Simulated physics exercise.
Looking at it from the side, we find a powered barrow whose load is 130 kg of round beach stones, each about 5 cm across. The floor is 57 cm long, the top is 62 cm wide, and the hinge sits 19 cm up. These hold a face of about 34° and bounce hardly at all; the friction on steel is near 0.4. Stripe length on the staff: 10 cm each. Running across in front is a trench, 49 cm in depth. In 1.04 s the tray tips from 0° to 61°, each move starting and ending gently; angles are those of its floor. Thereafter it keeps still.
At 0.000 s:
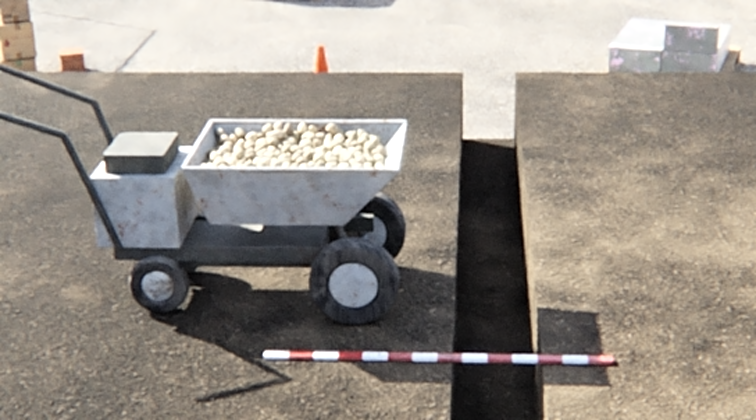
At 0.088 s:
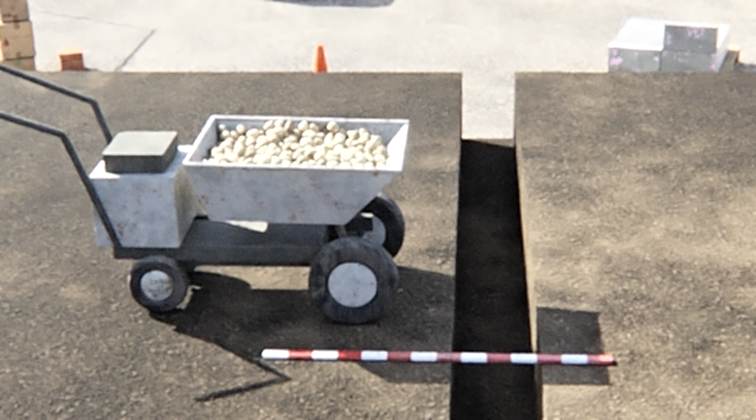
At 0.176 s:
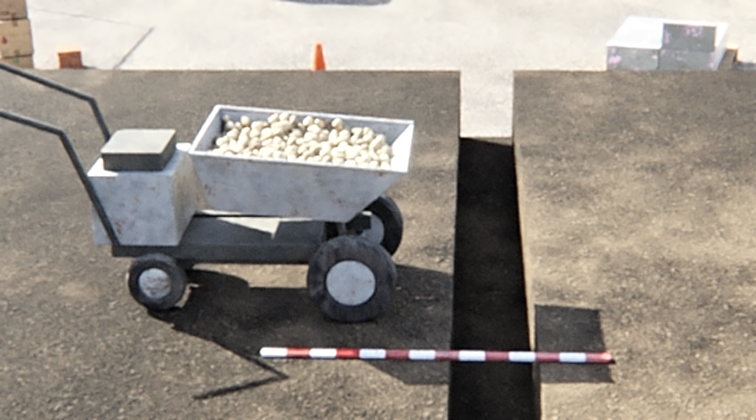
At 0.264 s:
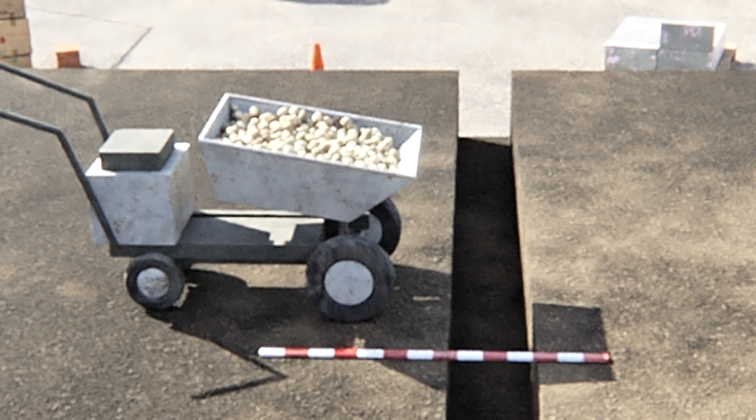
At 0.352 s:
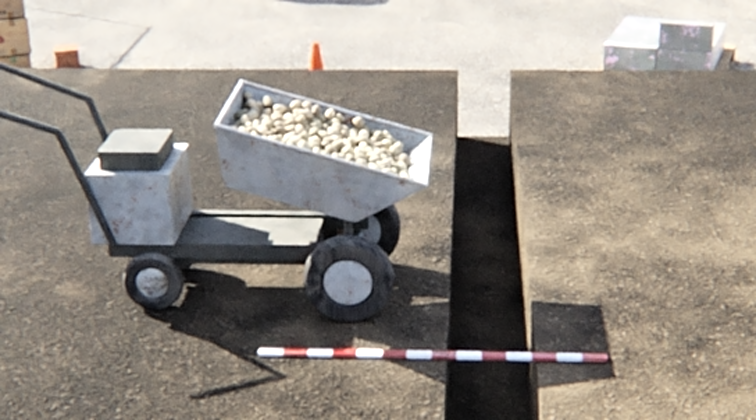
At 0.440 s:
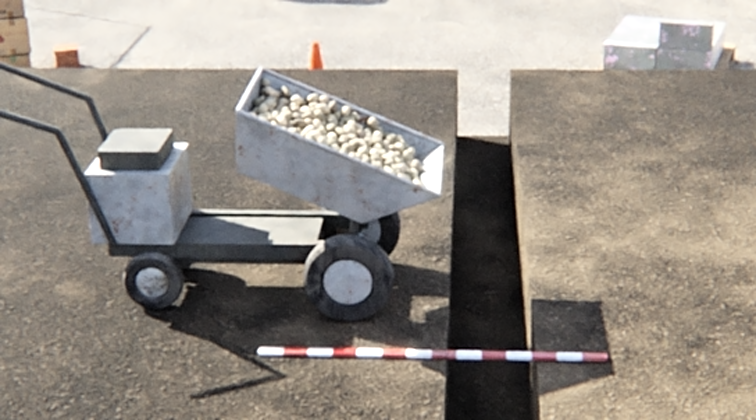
A small wheeled barrow gradually tilts its tray of pale round stones rightward beside a trench.
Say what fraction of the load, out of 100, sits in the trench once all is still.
About 58 out of 100.
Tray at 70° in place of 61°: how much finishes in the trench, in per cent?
Roughly 55%.
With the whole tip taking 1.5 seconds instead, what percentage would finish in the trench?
In that case, around 70%.
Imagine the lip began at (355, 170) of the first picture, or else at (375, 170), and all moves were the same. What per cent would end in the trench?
It comes to about 95 and 80 in a hundred.
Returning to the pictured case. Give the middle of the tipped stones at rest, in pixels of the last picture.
(520, 365).
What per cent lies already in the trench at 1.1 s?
Close to 20 per cent has got there by then.
After 0.8 s the floor is at 51°; 100 % in the tray; the foremost stones are at (467, 215).
After 1.1 s the floor is at 61°; 68 % in the tray, 22 % in the trench, 10 % past the trench; the foremost stones are at (564, 284).
After 1.5 s the floor is at 61°; 29 % in the tray, 32 % in the trench, 39 % past the trench; the foremost stones are at (679, 285).
After 3.4 s the floor is at 61°; 0 % in the tray, 58 % in the trench, 42 % past the trench; the foremost stones are past the picture's edge.
